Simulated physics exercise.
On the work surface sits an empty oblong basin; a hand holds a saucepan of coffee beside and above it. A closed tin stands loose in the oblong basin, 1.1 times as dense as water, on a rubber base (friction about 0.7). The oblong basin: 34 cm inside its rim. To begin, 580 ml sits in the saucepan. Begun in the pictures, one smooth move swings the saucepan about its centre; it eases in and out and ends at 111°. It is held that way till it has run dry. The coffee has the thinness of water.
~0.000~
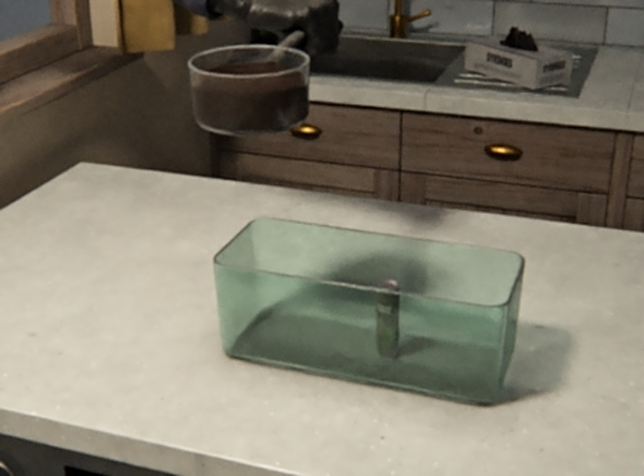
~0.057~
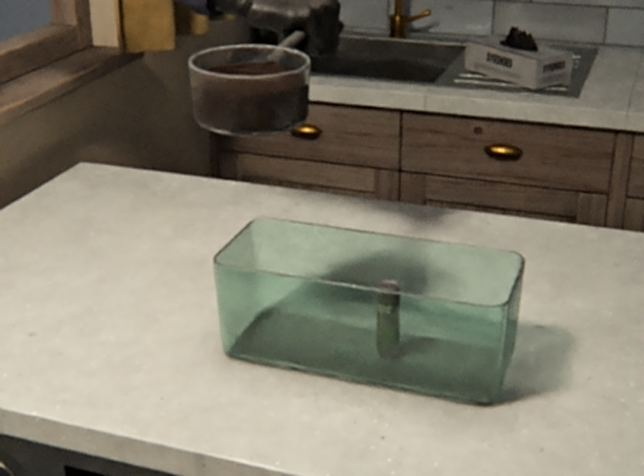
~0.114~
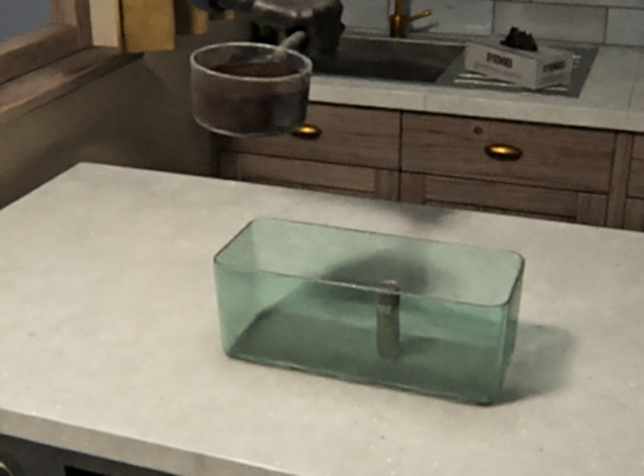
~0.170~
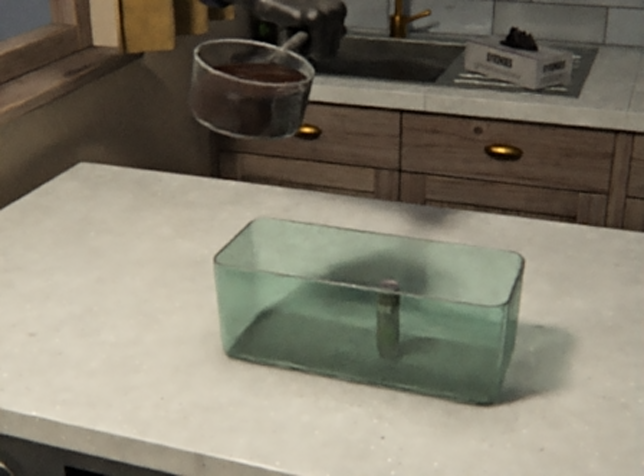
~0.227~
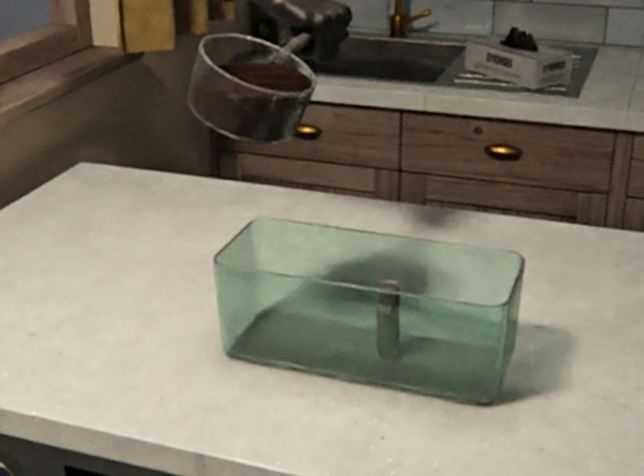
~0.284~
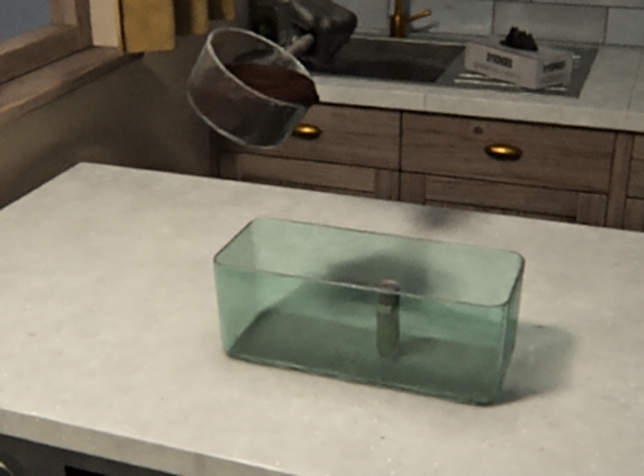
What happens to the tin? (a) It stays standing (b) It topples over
Answer: B.
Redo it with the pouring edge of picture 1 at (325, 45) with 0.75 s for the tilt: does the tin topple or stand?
Result: Tin tipped over.
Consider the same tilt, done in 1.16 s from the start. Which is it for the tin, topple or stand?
After the tilt, the tin has tipped over.
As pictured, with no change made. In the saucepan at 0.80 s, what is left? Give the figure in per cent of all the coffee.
Around 3 in a hundred is still there.
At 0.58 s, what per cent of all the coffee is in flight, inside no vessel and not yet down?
Roughly 52 %.
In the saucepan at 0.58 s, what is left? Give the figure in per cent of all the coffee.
Remaining: Near 24 % of the total.
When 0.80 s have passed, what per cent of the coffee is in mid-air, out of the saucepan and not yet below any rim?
I'd say some 10 per cent is in the air.
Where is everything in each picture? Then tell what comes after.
It leans 0°; its right rim is at (305, 67); the coffee meets the walls at (202, 72) and (305, 81); the oblong basin's rim runs from (233, 240) to (516, 282); the tin's top is at (389, 288), in the first picture.
It leans 1°; its right rim is at (305, 68); the coffee meets the walls at (202, 72) and (305, 81), in the second picture.
It leans 6°; its right rim is at (307, 73); the coffee meets the walls at (202, 71) and (306, 83), in the third picture.
It leans 13°; its right rim is at (309, 81); the coffee meets the walls at (202, 71) and (307, 84), in the fourth picture.
It leans 22°; its right rim is at (311, 91); the coffee meets the walls at (202, 72) and (312, 86), in the fifth picture.
It leans 33°; its right rim is at (310, 103); the coffee meets the walls at (201, 70) and (310, 93); 3 per cent is over the edge, in the sixth picture.
After 0.58 s the tilt is 94° and 25 per cent is still to pour; the tin stands where it began.
After 0.80 s the tilt is 111° and 3 per cent is still to pour; the tin leans 10°.
After 1.03 s the tilt is 111° and 0 per cent is still to pour; the tin lies on its side.
After 1.28 s the tilt is 111° and 0 per cent is still to pour; the tin lies on its side.
In the end the tin lies on its side.
